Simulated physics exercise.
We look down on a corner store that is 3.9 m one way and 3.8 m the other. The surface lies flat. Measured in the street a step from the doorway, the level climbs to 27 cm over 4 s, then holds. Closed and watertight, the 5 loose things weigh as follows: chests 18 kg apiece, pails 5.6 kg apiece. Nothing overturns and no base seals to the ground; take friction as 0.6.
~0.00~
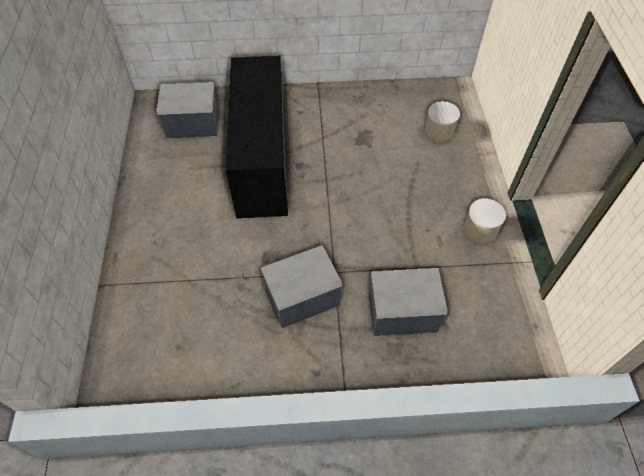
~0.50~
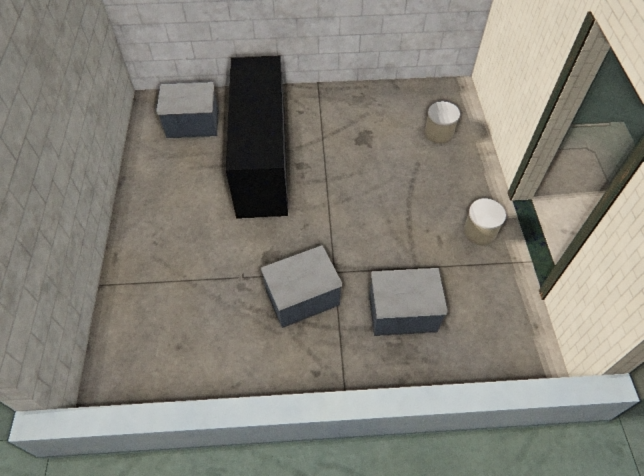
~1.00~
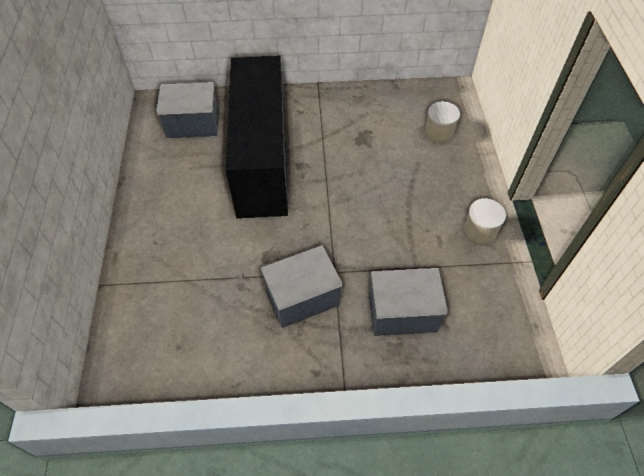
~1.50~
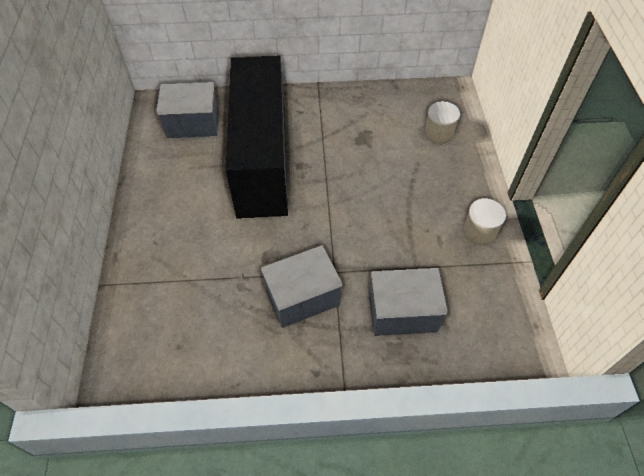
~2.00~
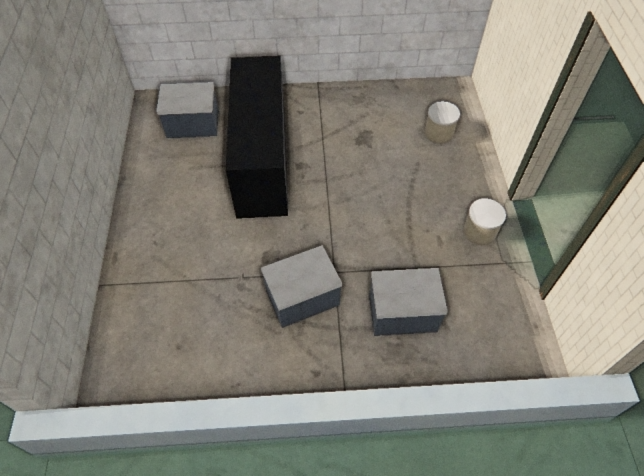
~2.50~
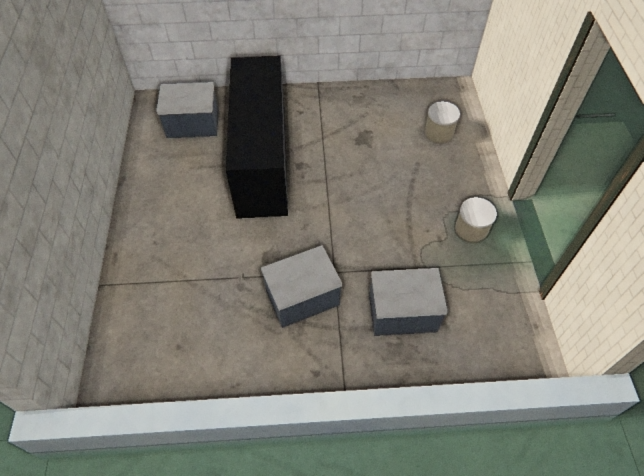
A walled corner store with a stained concrete floor and a doorway at right is seen from a fixed, high viewpoint. Three grey chests sit at the upper left and lower middle, a tall black block stands left of centre, and two whitish pails stand at right. Greenish water spreads outside the front wall, then creeps through the doorway onto the floor, and the nearer pail shifts slightly left.
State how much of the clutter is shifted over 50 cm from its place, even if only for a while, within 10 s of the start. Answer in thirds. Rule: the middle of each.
One to two thirds.
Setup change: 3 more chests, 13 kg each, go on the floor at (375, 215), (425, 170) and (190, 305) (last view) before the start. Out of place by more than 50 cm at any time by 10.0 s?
In that order: Over, short of it, more.
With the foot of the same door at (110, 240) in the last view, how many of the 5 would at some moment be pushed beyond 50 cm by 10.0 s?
5.
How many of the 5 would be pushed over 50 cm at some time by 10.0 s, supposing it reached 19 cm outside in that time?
The count would be 1.
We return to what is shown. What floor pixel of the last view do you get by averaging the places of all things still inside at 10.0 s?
The average lands around (289, 184).
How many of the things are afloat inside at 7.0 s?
Count at that moment: 1.
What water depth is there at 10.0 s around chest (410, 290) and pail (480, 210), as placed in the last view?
Depth approx. 16 cm / 9 cm.
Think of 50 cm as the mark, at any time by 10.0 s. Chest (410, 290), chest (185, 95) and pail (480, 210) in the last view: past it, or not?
Beyond, within, beyond.
After 3.5 s 1 of 5 are over 50 cm from their spots; 0 afloat.
After 4.5 s 1 of 5 are over 50 cm from their spots; 0 afloat.
After 7.0 s 2 of 5 are over 50 cm from their spots; 1 afloat.
After 10.0 s 3 of 5 are over 50 cm from their spots, and 3 have been at some point; 4 afloat.
